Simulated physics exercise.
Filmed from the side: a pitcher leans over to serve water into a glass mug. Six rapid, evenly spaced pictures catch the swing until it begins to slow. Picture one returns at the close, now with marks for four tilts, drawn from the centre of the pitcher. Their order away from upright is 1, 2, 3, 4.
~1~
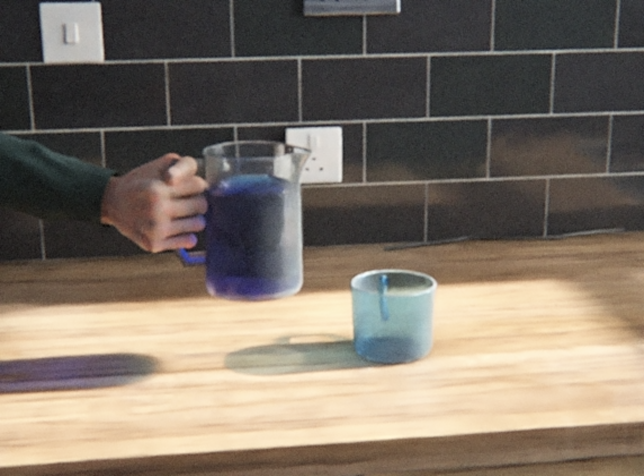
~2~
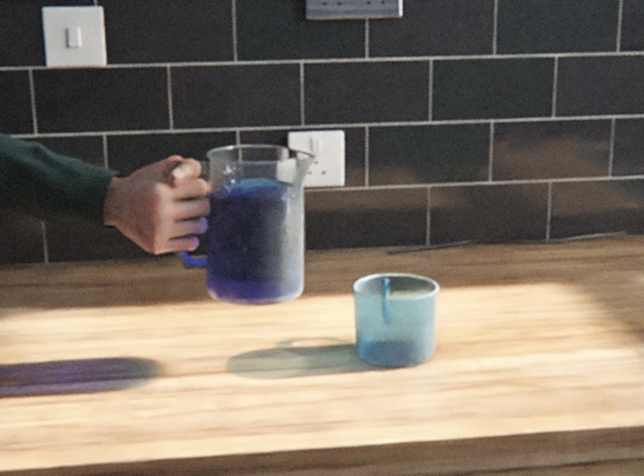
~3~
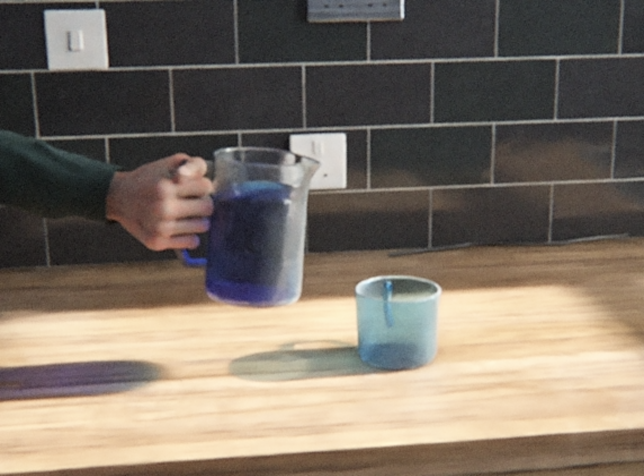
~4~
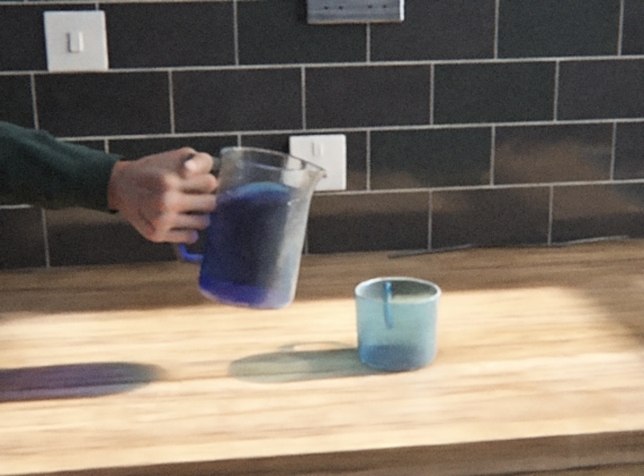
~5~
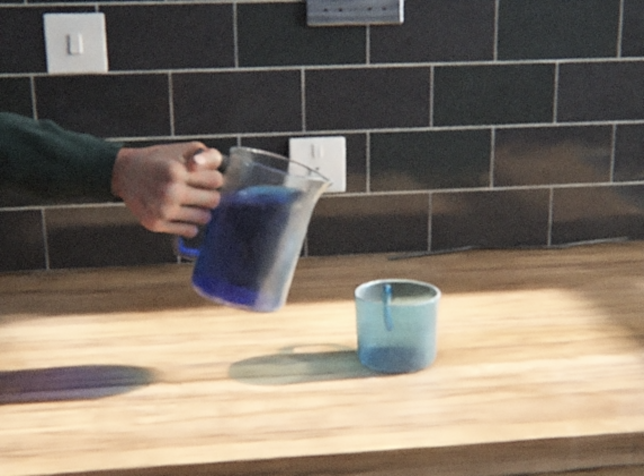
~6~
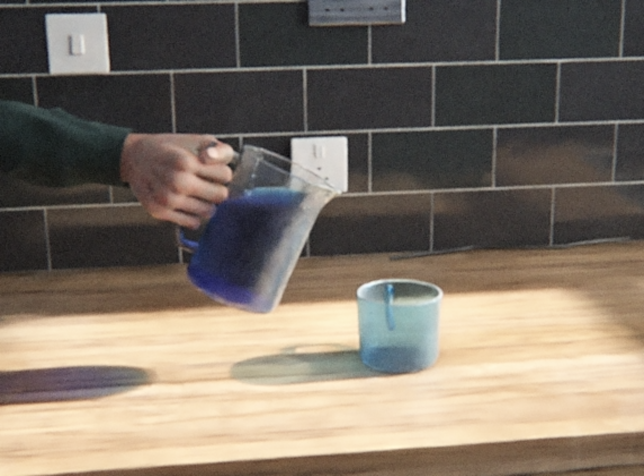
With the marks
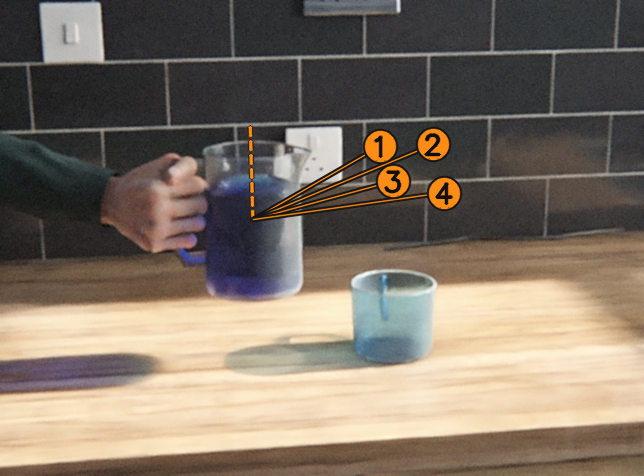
A clear pitcher of blue liquid, held by a hand in a dark green sleeve, starts upright above a wooden counter, then tilts gradually to the right, while a light blue glass stands still to its right.
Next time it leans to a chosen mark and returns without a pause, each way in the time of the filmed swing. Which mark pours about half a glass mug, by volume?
Take 1.
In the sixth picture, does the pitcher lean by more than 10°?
Yes.
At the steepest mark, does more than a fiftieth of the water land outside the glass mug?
Yes, it does.
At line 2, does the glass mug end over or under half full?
Over.
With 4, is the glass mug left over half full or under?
Over.
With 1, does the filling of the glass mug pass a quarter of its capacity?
Yes.
In orange, 1 at (365, 154); 2 at (417, 150); 3 at (377, 185); 4 at (427, 195).
With 1, the glass mug ends with about 49 % of what it can hold.
With 2, the glass mug ends with about 75 % of what it can hold.
With 3, the glass mug is filled to the brim; 4 % of the water is spilt.
With 4, the glass mug is filled to the brim; 17 % of the water is spilt.
